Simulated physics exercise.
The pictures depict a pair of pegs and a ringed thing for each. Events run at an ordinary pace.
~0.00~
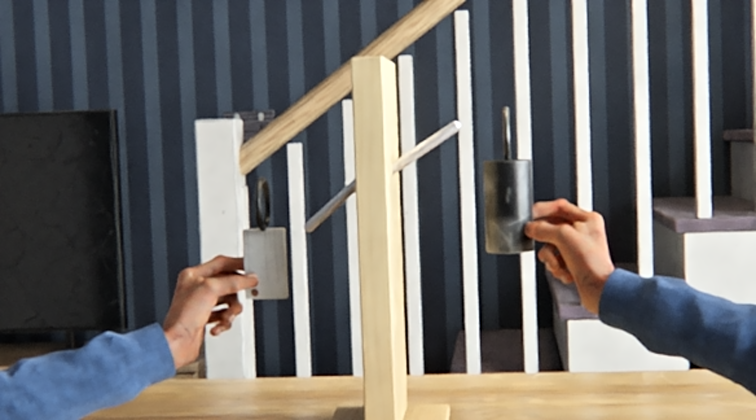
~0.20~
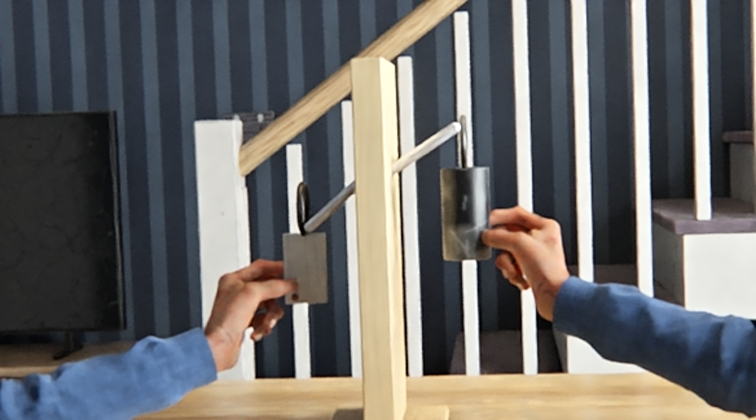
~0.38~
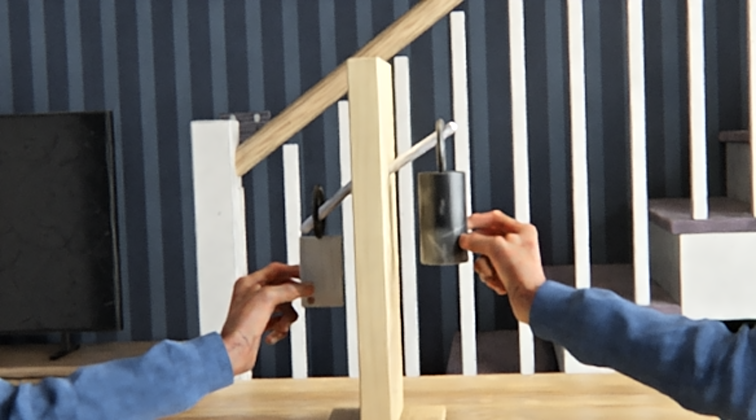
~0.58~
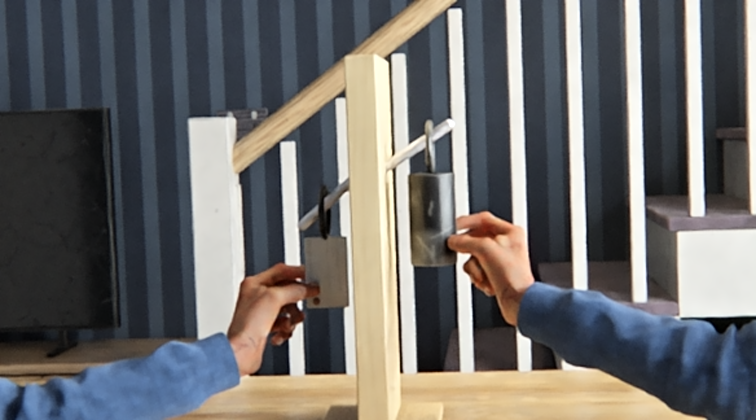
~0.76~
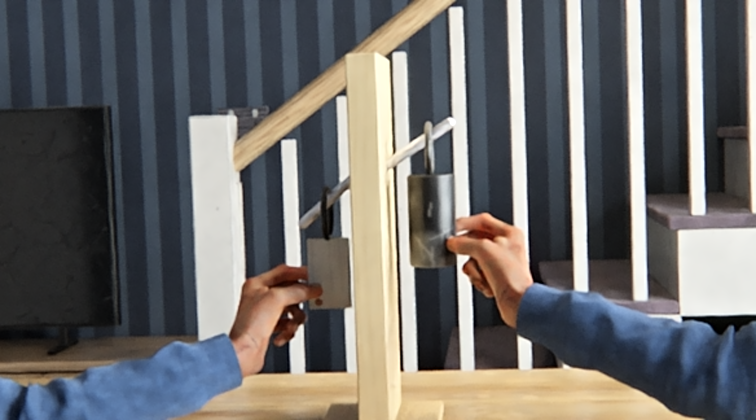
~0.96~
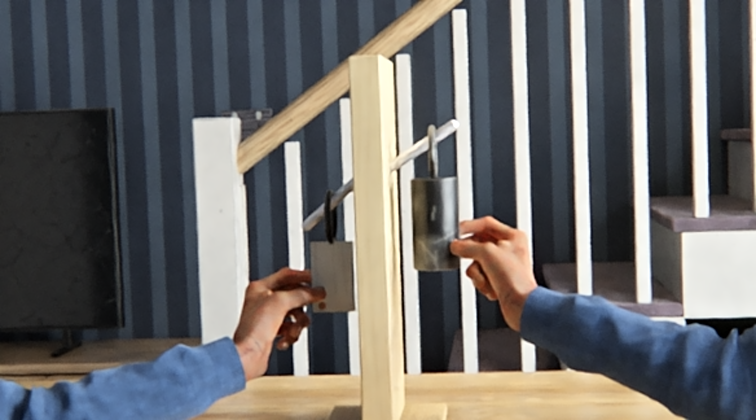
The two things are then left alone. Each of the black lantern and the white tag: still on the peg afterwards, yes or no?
Answers - the black lantern: Yes; the white tag: No.
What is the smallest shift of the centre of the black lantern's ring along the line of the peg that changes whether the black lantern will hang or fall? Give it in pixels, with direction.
The change comes after a move of 24 pixels towards the right.
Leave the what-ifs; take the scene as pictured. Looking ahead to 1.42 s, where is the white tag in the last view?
Somewhere near (214, 407) in the last view.
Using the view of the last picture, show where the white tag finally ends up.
(217, 414), roughly.
By 1.14 s, black lantern tilted by 10° near (424, 212); white tag tilted by 24° near (316, 283).
By 1.28 s, black lantern tilted by 9° near (421, 213); white tag dropping near (272, 372).
By 1.42 s, black lantern tilted by 8° near (418, 213); white tag fallen near (214, 407).
When it is over (2.0 s), the black lantern hangs there, near (418, 214); the white tag slips down, near (217, 414).
